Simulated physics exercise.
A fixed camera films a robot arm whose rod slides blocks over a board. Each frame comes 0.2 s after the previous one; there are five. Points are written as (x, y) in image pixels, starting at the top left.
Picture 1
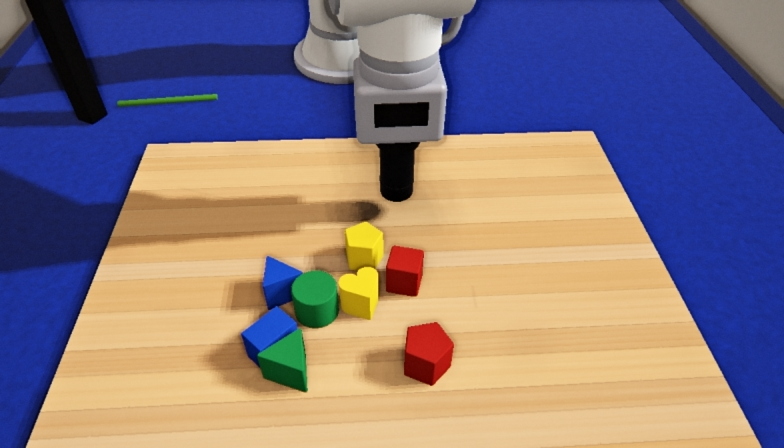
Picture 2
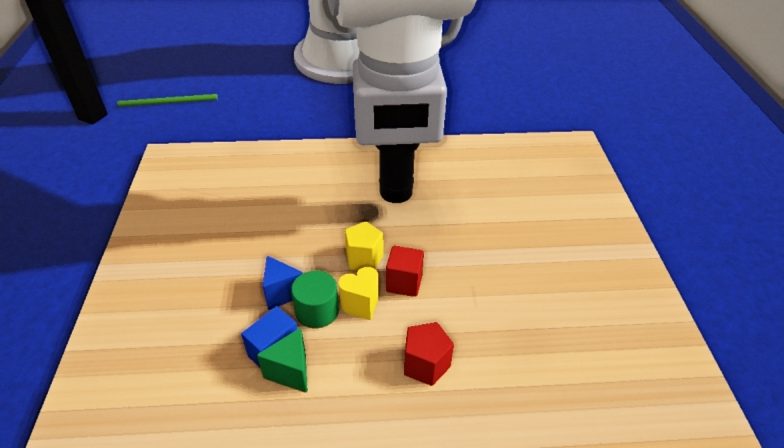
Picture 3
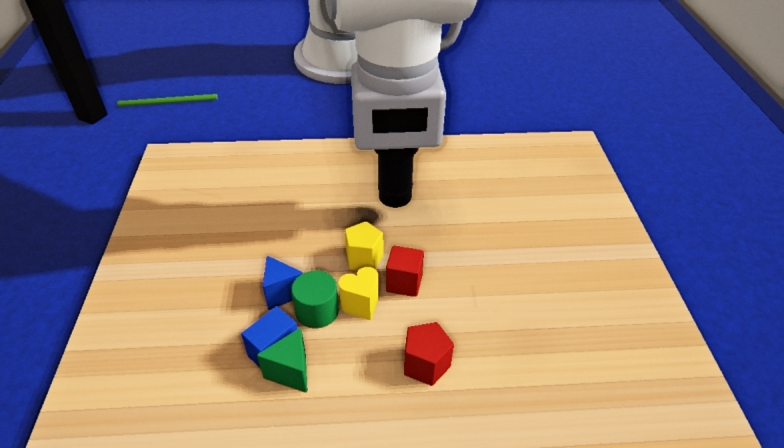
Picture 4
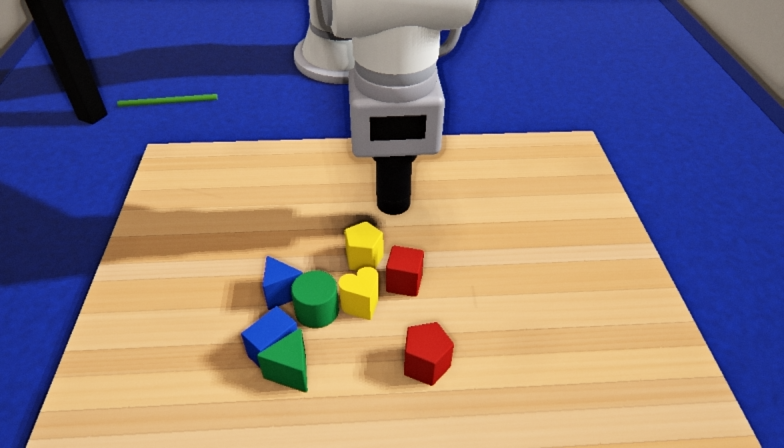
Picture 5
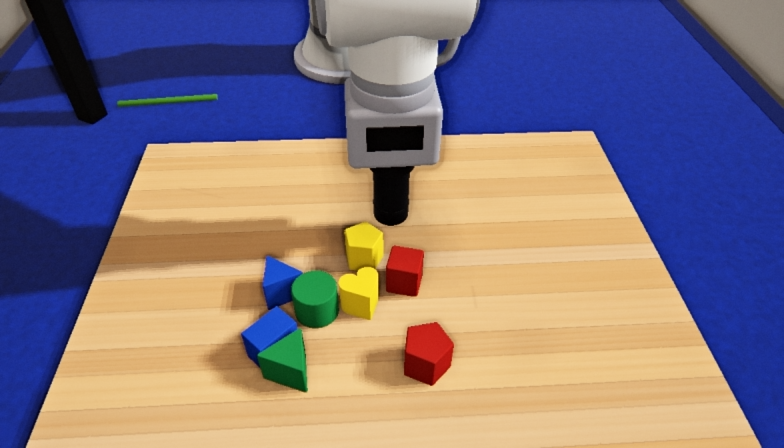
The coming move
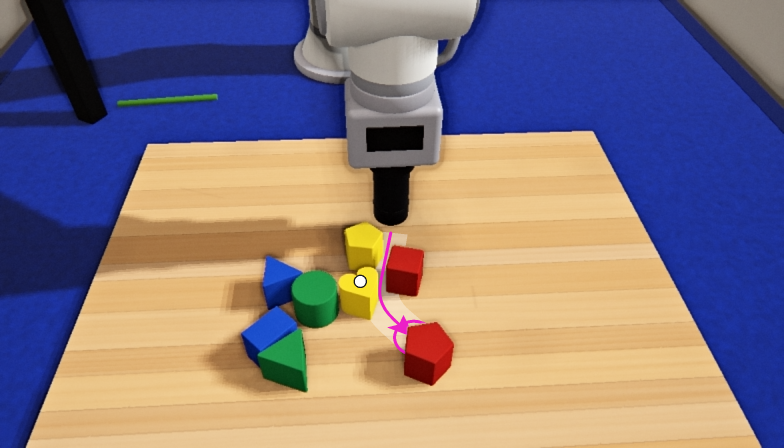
A robot arm with a black rod slid slowly forward over a wooden table, drawing close to the yellow pentagon and red cube, while all the red, yellow, green and blue blocks stayed still.
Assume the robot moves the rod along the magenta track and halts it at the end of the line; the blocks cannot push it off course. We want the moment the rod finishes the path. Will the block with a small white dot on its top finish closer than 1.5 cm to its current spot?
No, that is not what happens.
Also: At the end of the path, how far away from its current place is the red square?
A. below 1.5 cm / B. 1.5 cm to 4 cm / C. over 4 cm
I choose C.
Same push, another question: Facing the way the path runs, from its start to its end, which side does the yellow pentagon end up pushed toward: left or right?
It goes toward the right-hand side.
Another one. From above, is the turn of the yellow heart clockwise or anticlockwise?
The yellow heart rotates clockwise.
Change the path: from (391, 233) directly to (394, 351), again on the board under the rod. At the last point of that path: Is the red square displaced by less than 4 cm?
Final answer: No.
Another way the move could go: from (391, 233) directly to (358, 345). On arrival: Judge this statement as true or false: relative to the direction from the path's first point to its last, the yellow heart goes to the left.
This is false.
The line goes from (391, 233) through (384, 266) and (382, 304) to (414, 338); the dot is on the yellow heart.
On the path given first. One third of the way, rod (384, 249); yellow pentagon (348, 252), turned 45° clockwise; red square (409, 267), turned 20° anticlockwise.
Two thirds of the way, rod (382, 287); yellow heart (351, 301), turned 35° clockwise; yellow pentagon (340, 261), turned 80° clockwise; red square (419, 287), turned 95° anticlockwise.
At the end, rod (416, 320); yellow heart (354, 305), turned 65° clockwise; yellow pentagon (340, 261), turned 80° clockwise; red square (451, 301), turned 140° anticlockwise; red pentagon (433, 348).
